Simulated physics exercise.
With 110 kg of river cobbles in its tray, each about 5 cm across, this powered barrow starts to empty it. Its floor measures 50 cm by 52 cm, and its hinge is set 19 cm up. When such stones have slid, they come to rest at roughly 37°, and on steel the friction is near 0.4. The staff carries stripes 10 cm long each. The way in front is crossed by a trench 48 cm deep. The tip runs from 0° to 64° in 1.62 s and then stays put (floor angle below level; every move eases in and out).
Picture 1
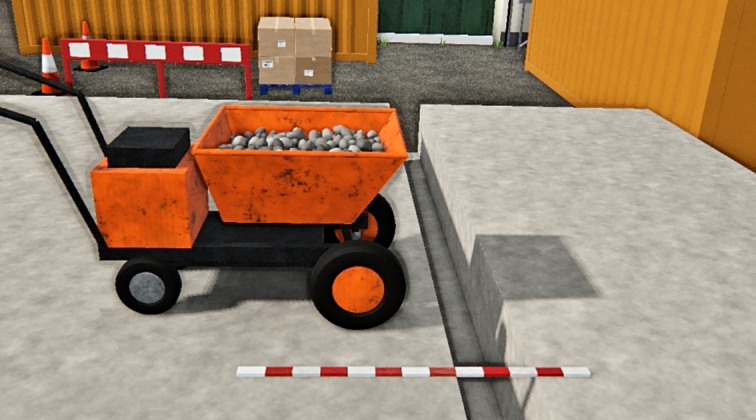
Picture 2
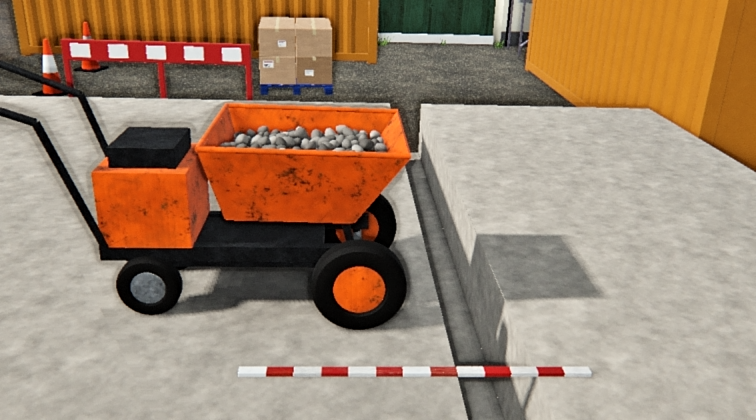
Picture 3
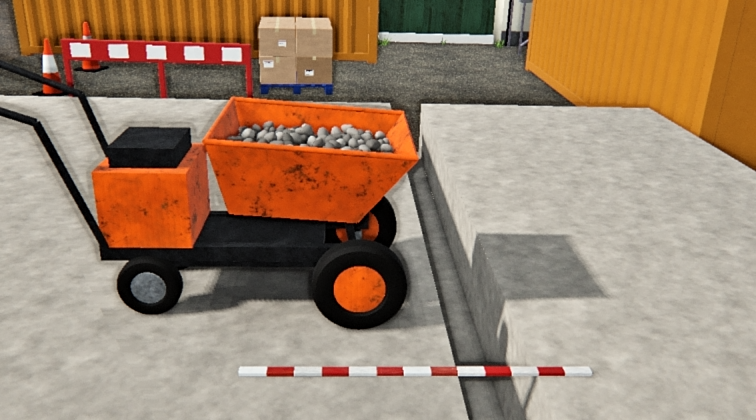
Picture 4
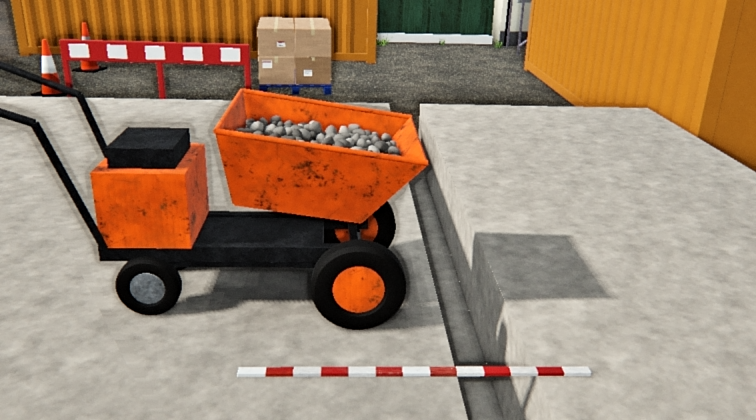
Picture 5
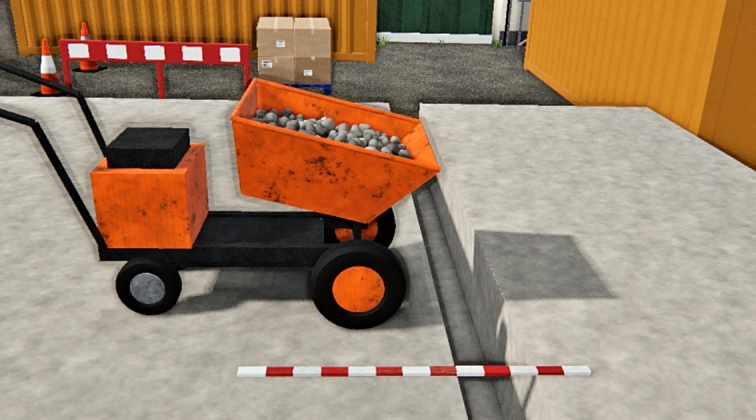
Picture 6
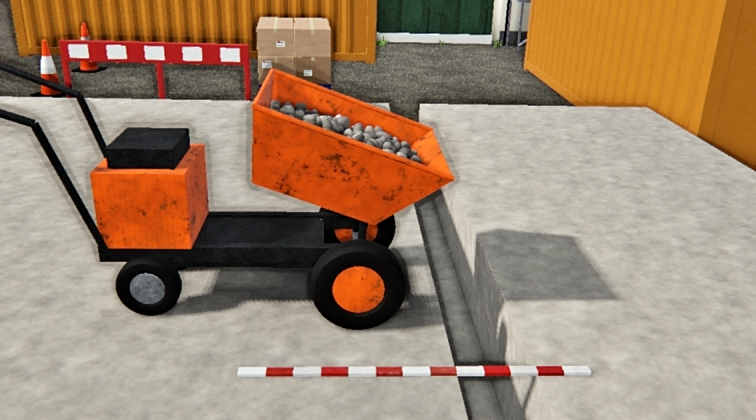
The orange tray of a small wheeled barrow, loaded with grey stones, tilted steadily forward to the right, its back end rising and its front lip dipping, while the barrow itself stayed still beside a narrow trench.
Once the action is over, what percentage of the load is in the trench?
About 32 in every hundred.
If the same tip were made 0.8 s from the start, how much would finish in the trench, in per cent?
25 per cent.
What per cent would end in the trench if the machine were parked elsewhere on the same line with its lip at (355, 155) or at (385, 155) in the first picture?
I'd expect close to 65 per cent at the first and 50 per cent at the second.
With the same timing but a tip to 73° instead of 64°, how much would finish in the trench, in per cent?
About 40%.
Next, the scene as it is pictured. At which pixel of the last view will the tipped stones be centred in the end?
The middle should be near (517, 289).
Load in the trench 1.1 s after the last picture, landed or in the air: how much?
Roughly 0 percent of the load.
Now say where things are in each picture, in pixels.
Lip at (407, 156), floor tilted 0°, highest stones at (306, 139), in the first frame.
The tray is at 1°, its lip at (410, 156); the top of the load is at (309, 138), in the second frame.
The tray is at 4°, its lip at (418, 159); the top of the load is at (310, 135), in the third frame.
Lip at (427, 163), floor tilted 8°, highest stones at (297, 131), in the fourth frame.
The tray is at 14°, its lip at (440, 170); the top of the load is at (300, 126), in the fifth frame.
The tray is at 20°, its lip at (453, 179); the top of the load is at (290, 116), in the sixth frame.
Then, 0.6 s after the last picture the floor is at 54°, 100 % in the tray; the foremost stones are at (489, 219).
Then, 1.1 s after the last picture the floor is at 64°, 81 % in the tray, 2 % in the trench, 17 % past the trench; the foremost stones are at (571, 304).
Then, 1.5 s after the last picture the floor is at 64°, 57 % in the tray, 5 % in the trench, 38 % past the trench; the foremost stones are at (625, 291).
Then, 3.4 s after the last picture the floor is at 64°, 26 % in the tray, 32 % in the trench, 42 % past the trench; the foremost stones are at (671, 283).
